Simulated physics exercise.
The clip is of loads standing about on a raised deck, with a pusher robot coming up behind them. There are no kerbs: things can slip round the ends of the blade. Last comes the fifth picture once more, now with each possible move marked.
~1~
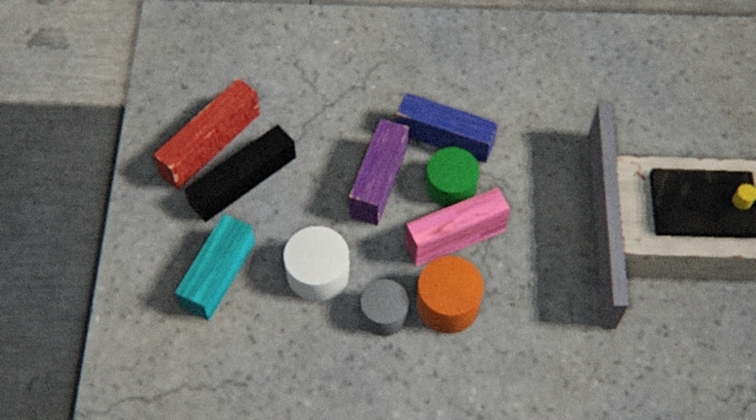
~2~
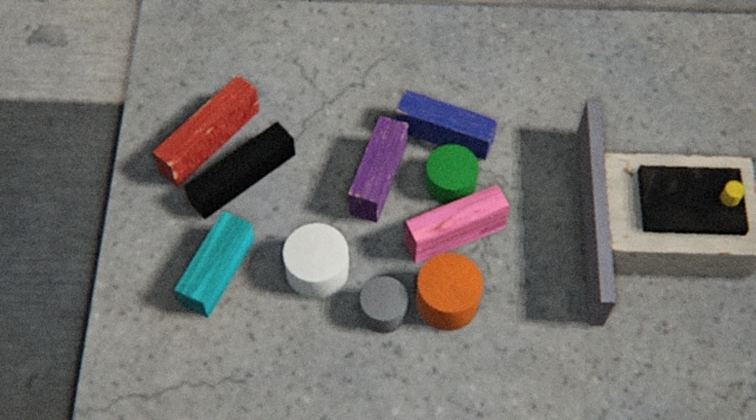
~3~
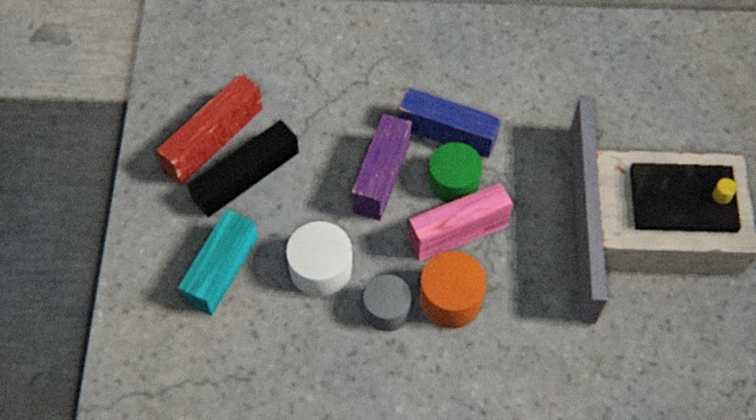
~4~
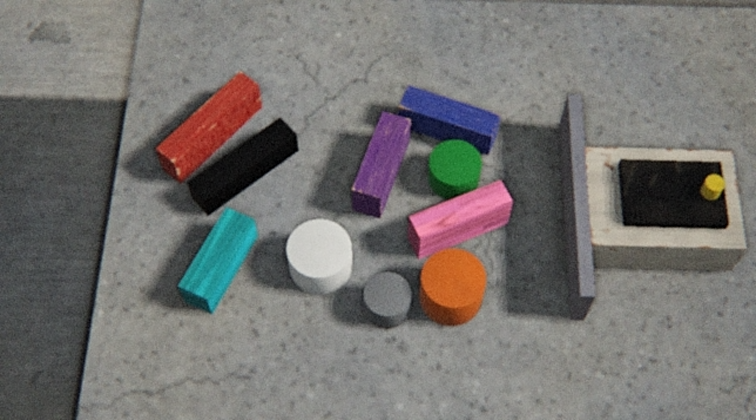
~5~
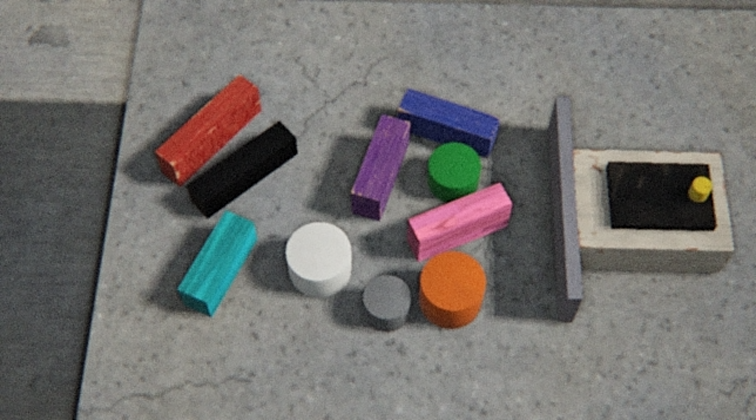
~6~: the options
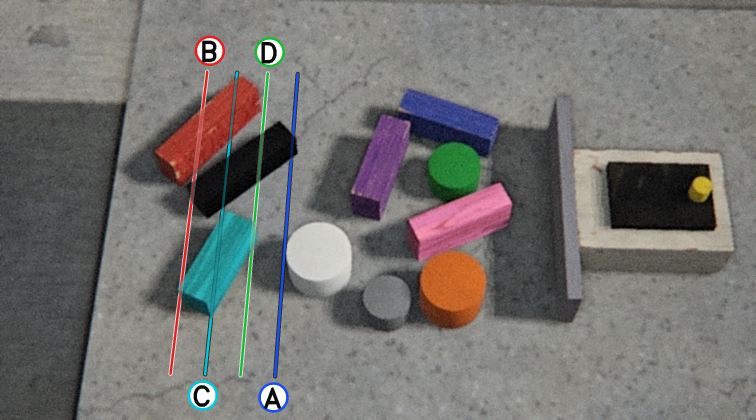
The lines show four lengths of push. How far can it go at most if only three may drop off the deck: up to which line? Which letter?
Up to line B.
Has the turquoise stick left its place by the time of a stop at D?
Yes.
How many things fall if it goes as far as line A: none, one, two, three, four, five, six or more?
By then, none.
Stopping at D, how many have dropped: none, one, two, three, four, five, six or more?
By then, none.
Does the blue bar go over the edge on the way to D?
By then, no.
On the copy, A at (287, 214); B at (190, 212); C at (222, 213); D at (255, 213).
On B. First, robot (516, 191); grey canister (339, 311); blue bar (375, 113).
Then, robot (380, 188); red bar (186, 122); turquoise stick (184, 250).
Finally, robot (272, 185); red bar over the edge; black stick over the edge; two fallen.
By contrast, A is within the limit but short; C is within the limit but short; D is within the limit but short.
